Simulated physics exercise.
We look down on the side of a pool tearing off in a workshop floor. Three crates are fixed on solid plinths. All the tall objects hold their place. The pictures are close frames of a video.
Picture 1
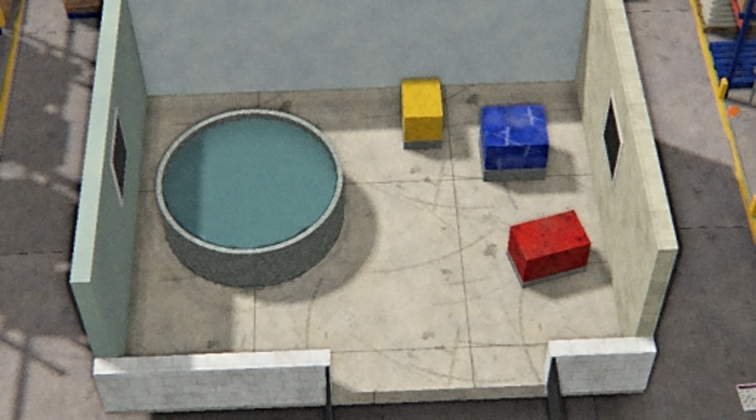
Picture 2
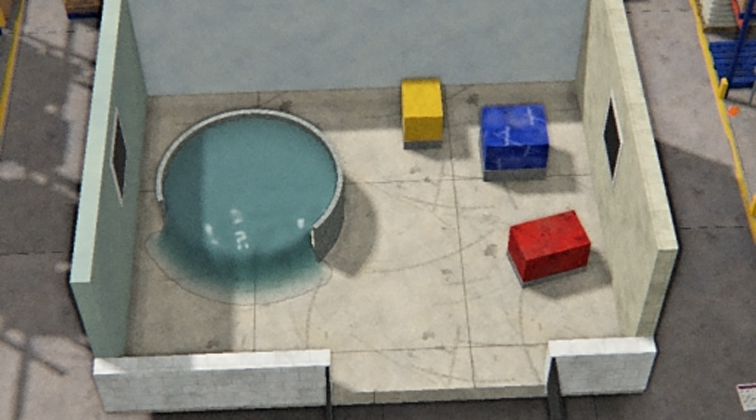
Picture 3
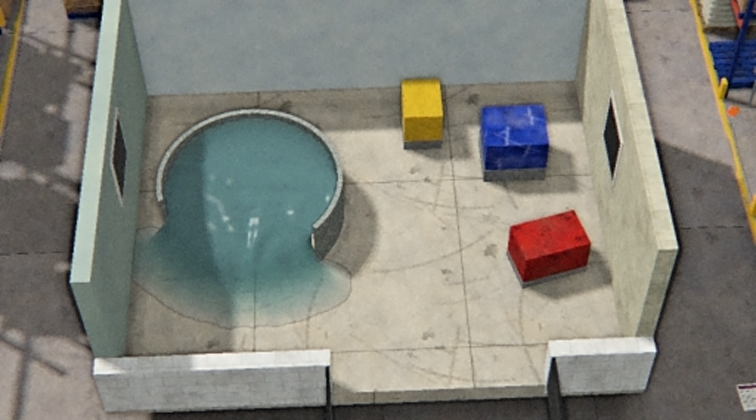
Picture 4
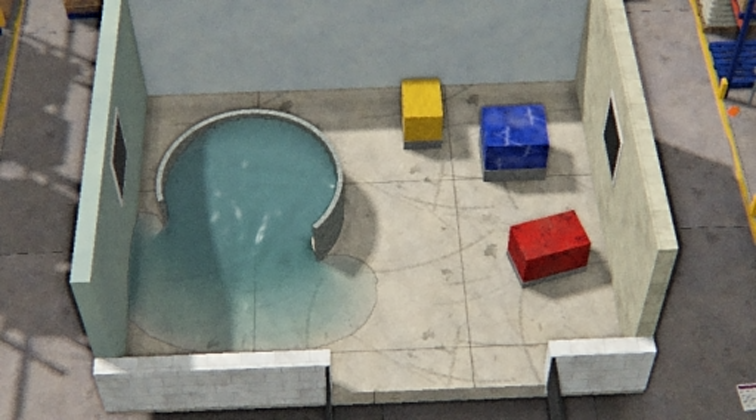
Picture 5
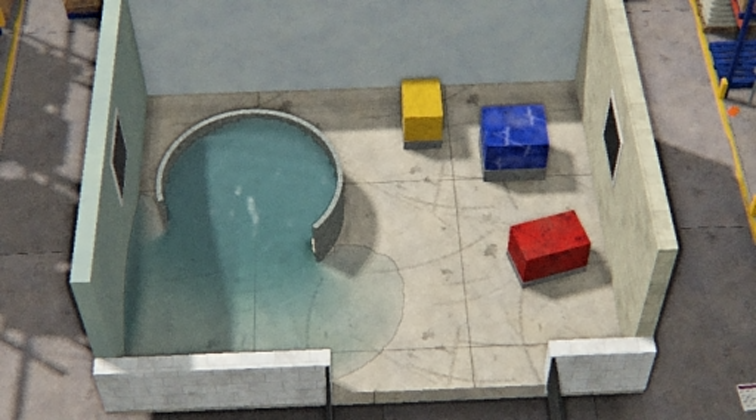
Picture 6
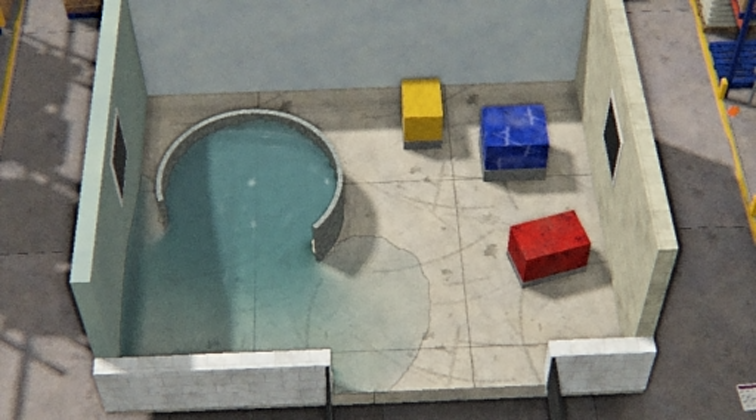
A round pool's front side tore open, and its water poured onto the workshop floor, spreading toward the low front wall and then rightward toward the doorway, while the yellow, blue and red blocks stayed put.
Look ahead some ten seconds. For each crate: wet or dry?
The red crate is wetted; the yellow crate escapes dry; the blue crate escapes dry.
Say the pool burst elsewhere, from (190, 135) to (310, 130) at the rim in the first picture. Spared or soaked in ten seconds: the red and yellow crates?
Red gets wet; yellow gets wet.
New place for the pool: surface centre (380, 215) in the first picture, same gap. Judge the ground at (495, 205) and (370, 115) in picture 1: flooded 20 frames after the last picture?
One after the other: No water, dry.
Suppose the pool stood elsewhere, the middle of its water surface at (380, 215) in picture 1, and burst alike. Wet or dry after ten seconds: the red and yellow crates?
Then: Red is safe, yellow stays dry.
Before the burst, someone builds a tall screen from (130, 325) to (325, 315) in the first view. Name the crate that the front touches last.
I say the yellow-painted one.
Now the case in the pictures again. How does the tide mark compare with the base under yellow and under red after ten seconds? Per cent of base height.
In turn 70 and 200 per cent.
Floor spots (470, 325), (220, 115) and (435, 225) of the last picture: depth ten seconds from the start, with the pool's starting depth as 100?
In turn 10, 6 and 6 in a hundred.
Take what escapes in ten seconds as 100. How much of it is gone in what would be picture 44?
Close to 65 %.
A moment on, water covers 35 % of the floor; the red crate not reached, the yellow crate not reached, the blue crate not reached.
Next, water covers 35 % of the floor; the red crate water round its plinth, the yellow crate not reached, the blue crate not reached.
Then, water covers 65 % of the floor; the red crate water round its plinth, the yellow crate not reached, the blue crate not reached.
Later, water covers 95 % of the floor; the red crate water round its plinth, the yellow crate water round its plinth, the blue crate water round its plinth.
In the end, water covers 100 % of the floor; the red crate was topped, the yellow crate stayed above the water, the blue crate stayed above the water.
